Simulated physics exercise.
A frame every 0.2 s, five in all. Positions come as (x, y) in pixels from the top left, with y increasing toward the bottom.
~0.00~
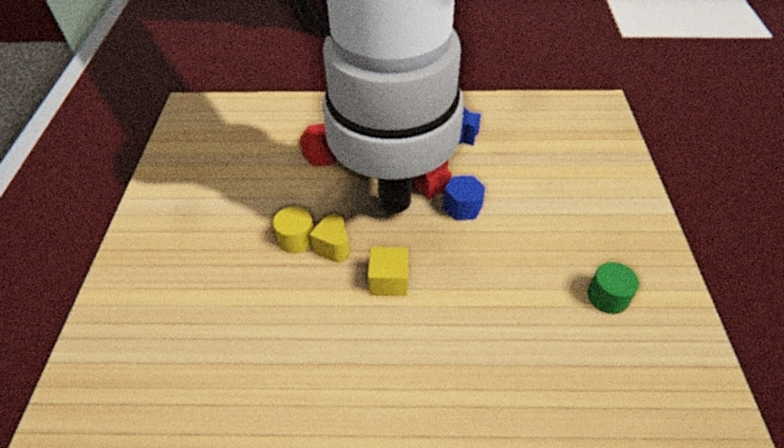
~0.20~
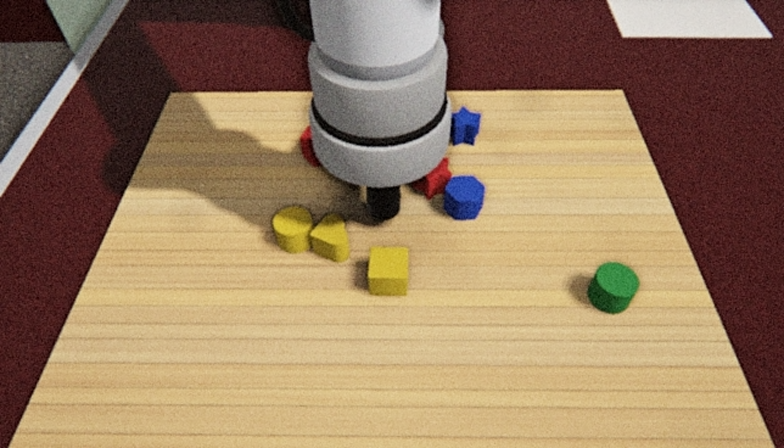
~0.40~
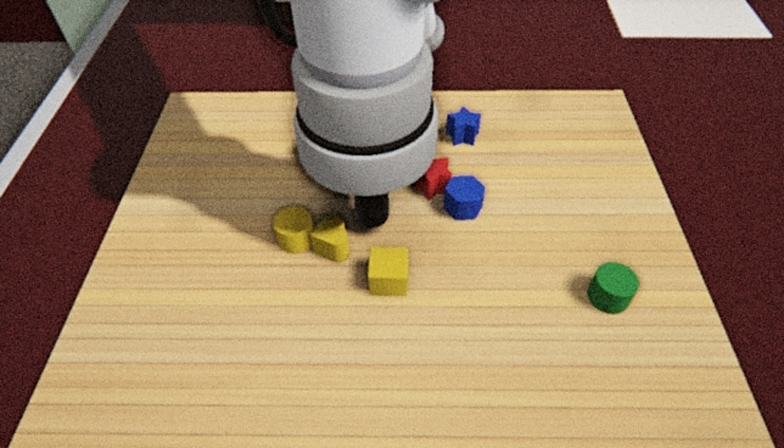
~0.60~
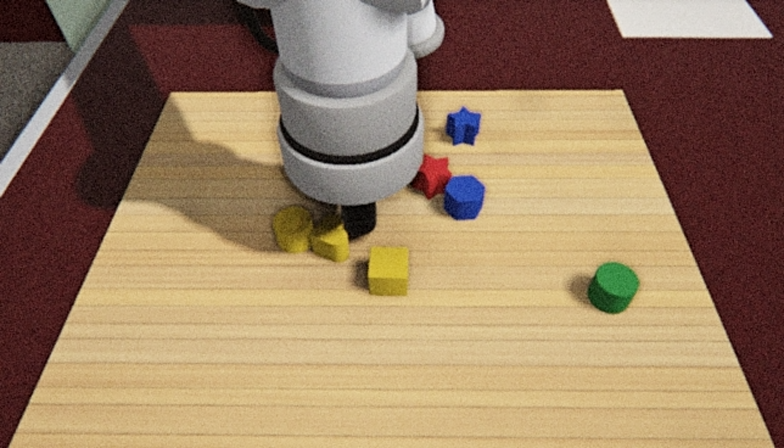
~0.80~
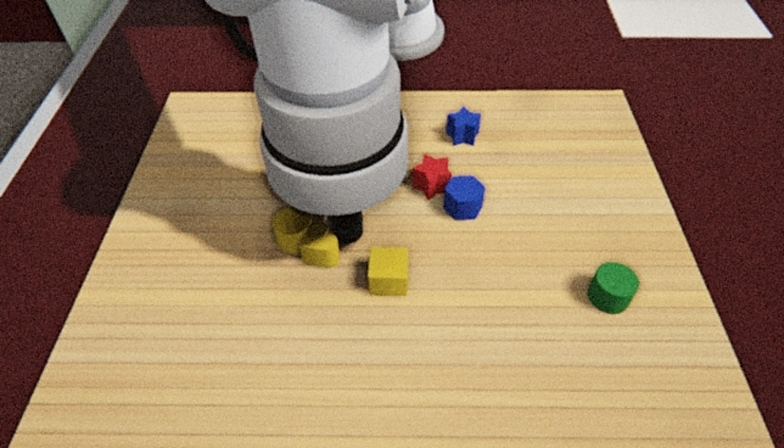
Robot arm with a black tip moving left and toward the viewer across a wooden board, nudging a yellow block slightly.
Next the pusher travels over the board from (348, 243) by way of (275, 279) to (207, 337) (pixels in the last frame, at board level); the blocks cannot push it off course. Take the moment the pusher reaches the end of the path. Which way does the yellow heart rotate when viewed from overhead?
Verdict: Clockwise.
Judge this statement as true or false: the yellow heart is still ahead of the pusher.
It is true.
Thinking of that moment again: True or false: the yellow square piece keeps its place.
The statement is correct.
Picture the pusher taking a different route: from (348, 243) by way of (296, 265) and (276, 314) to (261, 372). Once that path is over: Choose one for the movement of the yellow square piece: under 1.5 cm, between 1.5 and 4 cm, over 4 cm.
It moves less than 1.5 cm.
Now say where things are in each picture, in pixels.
The first frame shows pusher tip at (395, 203); block tops, yellow disc at (292, 220); yellow heart at (331, 229); yellow square piece at (388, 262).
The second frame shows pusher at (384, 209); blocks unchanged.
The third frame shows pusher at (373, 216); blocks unchanged.
The fourth frame shows pusher at (360, 224); blocks unchanged.
The fifth frame shows pusher at (347, 233); yellow disc at (292, 220); yellow heart at (318, 236); yellow square piece at (388, 262).
What follows on the original path. One third of the way, pusher at (295, 254); yellow disc at (280, 220); yellow heart at (264, 260).
Two thirds of the way, pusher at (248, 288); yellow disc at (280, 220); yellow heart at (213, 293).
At the end, pusher at (202, 327); yellow disc at (280, 220); yellow heart at (162, 325), turned 20° clockwise; yellow square piece in place.
